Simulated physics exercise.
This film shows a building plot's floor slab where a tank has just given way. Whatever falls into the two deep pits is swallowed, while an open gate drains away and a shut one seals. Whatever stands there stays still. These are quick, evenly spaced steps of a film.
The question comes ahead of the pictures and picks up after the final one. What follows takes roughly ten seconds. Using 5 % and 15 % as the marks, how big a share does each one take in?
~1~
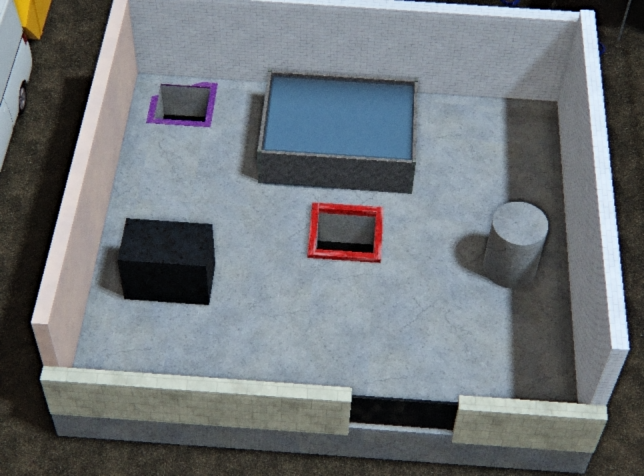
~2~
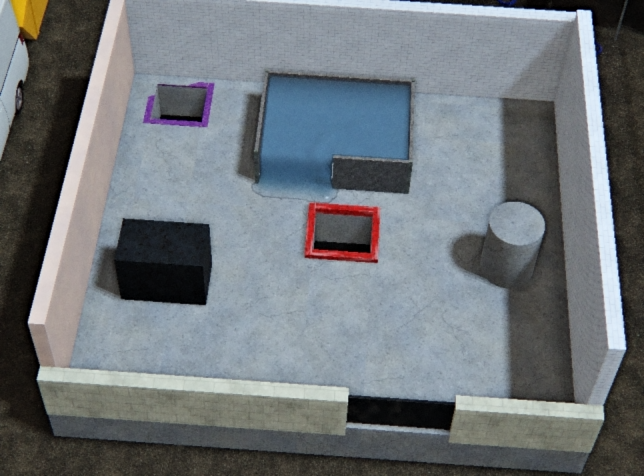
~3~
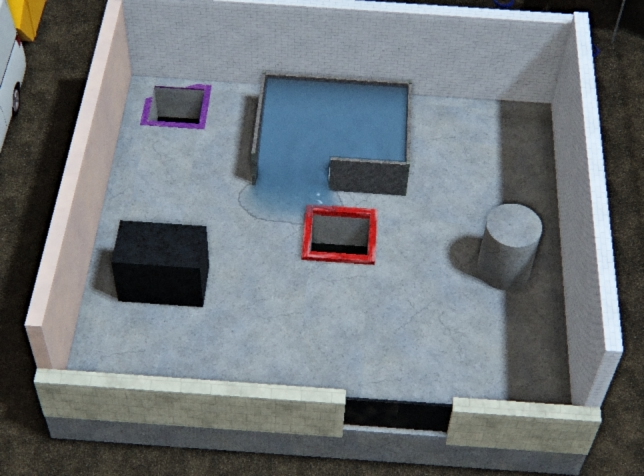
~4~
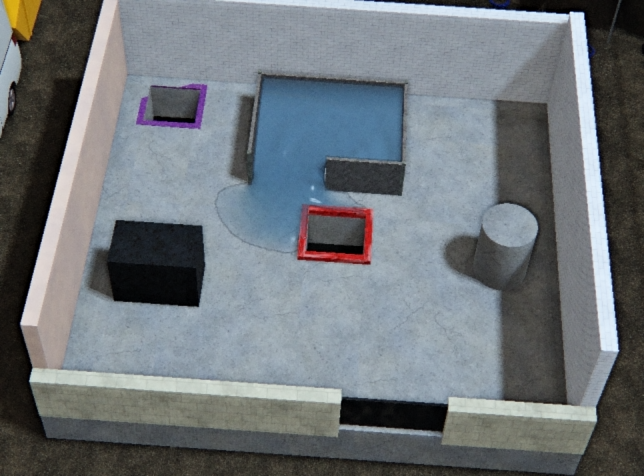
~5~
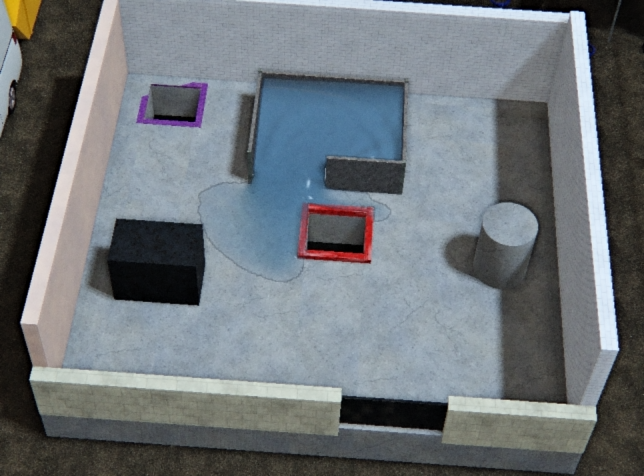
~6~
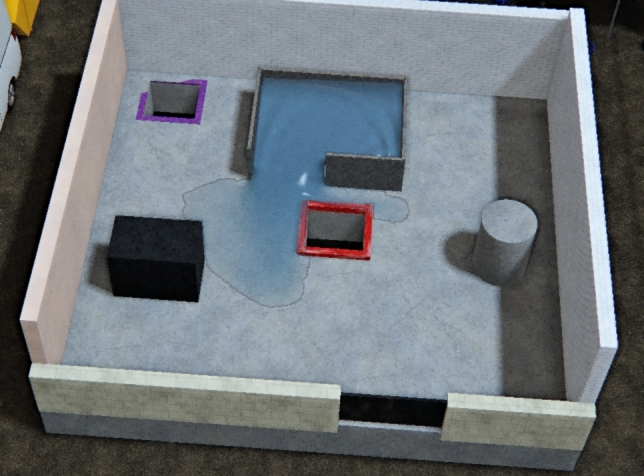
One by one: I'd say the gate drains very little - not reaching five per cent. I'd say the purple pit drains a fair bit - five to fifteen per cent. I'd say the red pit drains a fair bit - five to fifteen per cent.
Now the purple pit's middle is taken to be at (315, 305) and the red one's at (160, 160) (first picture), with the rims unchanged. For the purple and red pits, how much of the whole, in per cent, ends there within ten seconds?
The purple pit receives 25 per cent and the red pit 0 per cent.
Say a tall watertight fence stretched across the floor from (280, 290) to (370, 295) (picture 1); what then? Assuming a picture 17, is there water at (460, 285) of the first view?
Finding: Waterlogged.
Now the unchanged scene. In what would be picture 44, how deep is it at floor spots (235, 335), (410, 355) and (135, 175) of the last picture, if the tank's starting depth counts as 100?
Going in order, roughly 16, 6 and 8 %.
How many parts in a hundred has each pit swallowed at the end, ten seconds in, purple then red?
Shares, in order: 8 % and 8 %.
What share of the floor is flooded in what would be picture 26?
It works out to about 50 in a hundred.
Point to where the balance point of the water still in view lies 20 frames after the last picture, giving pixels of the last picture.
Close to pixel (271, 240).
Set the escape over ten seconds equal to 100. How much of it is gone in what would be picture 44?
Close to 65 out of every hundred.
A moment on, water covers 25 % of the floor; the gate 0 %, the purple pit 0 %, the red pit 3 %.
Next, water covers 30 % of the floor; the gate 0 %, the purple pit 0 %, the red pit 5 %.
Then, water covers 50 % of the floor; the gate 0 %, the purple pit 0 %, the red pit 7 %.
Later, water covers 70 % of the floor; the gate 0 %, the purple pit 2 %, the red pit 8 %.
In the end, water covers 95 % of the floor; the gate 0 %, the purple pit 7 %, the red pit 9 %.
